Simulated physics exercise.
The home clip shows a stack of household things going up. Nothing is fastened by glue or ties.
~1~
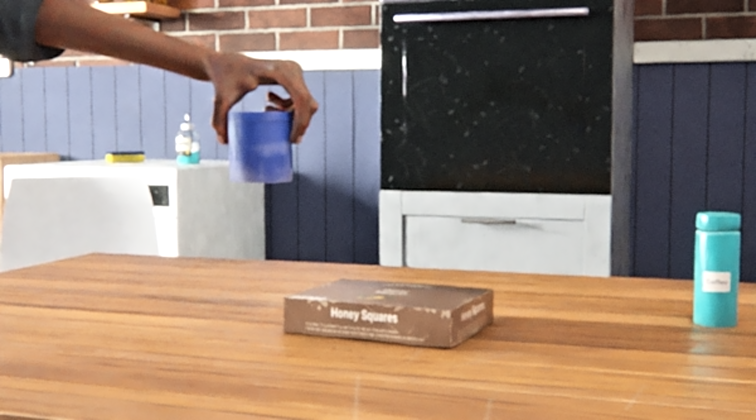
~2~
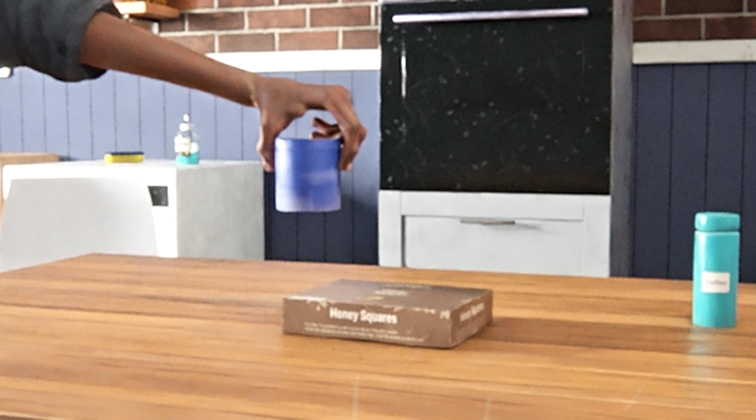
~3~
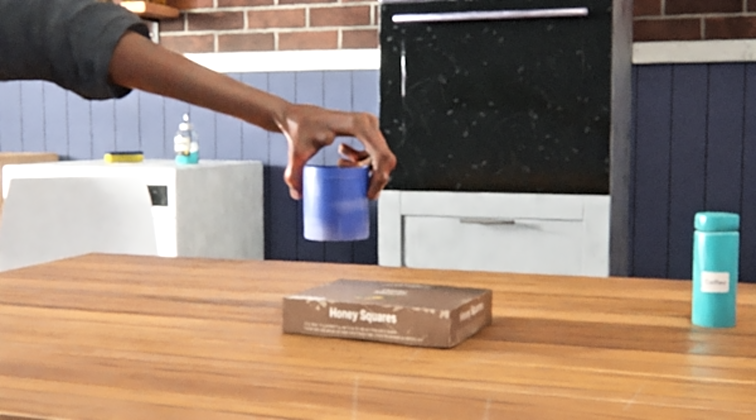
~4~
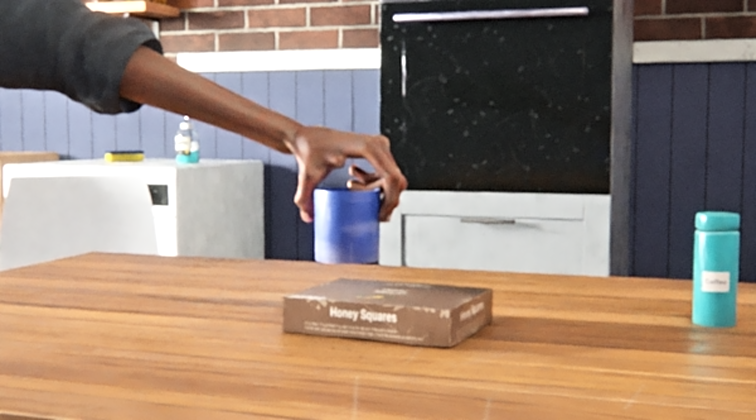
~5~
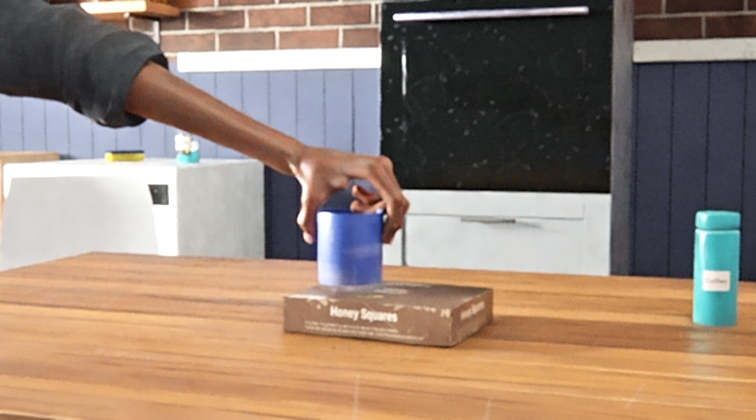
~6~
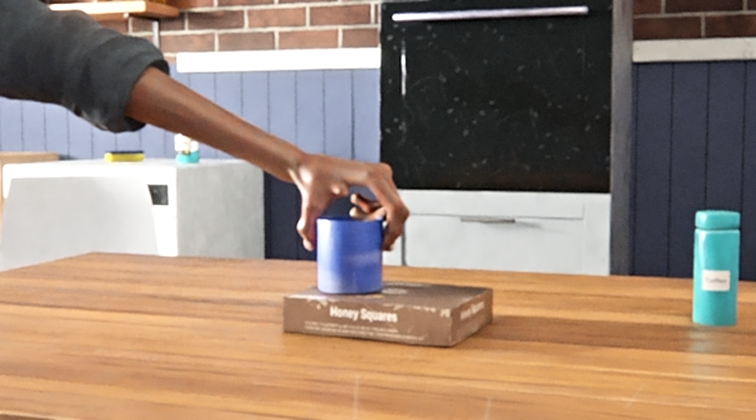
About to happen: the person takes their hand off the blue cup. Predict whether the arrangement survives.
Nothing topples.
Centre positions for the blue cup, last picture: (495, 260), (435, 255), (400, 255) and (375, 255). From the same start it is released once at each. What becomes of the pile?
Lab note - try 1: Collapse; try 2: No collapse; try 3: No collapse; try 4: No collapse.
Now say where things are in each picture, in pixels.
The first frame shows still above its spot; blue cup (261, 147); brown packet (391, 310).
The second frame shows still above its spot; blue cup (309, 174); brown packet (390, 310).
The third frame shows still above its spot; blue cup (336, 202); brown packet (390, 310).
The fourth frame shows still above its spot; blue cup (348, 225); brown packet (390, 309).
The fifth frame shows still above its spot; blue cup (351, 246); brown packet (391, 309).
The sixth frame shows in place under the hand; blue cup (351, 254); brown packet (390, 309).
Then, 0.50 s past the last view, nothing moves.
Then, 1.20 s past the last view, blue cup resting near (351, 254).
Finally, all 3 still in place. Final places as the last picture's camera would see them, blue cup near (351, 254). The pile stays up.
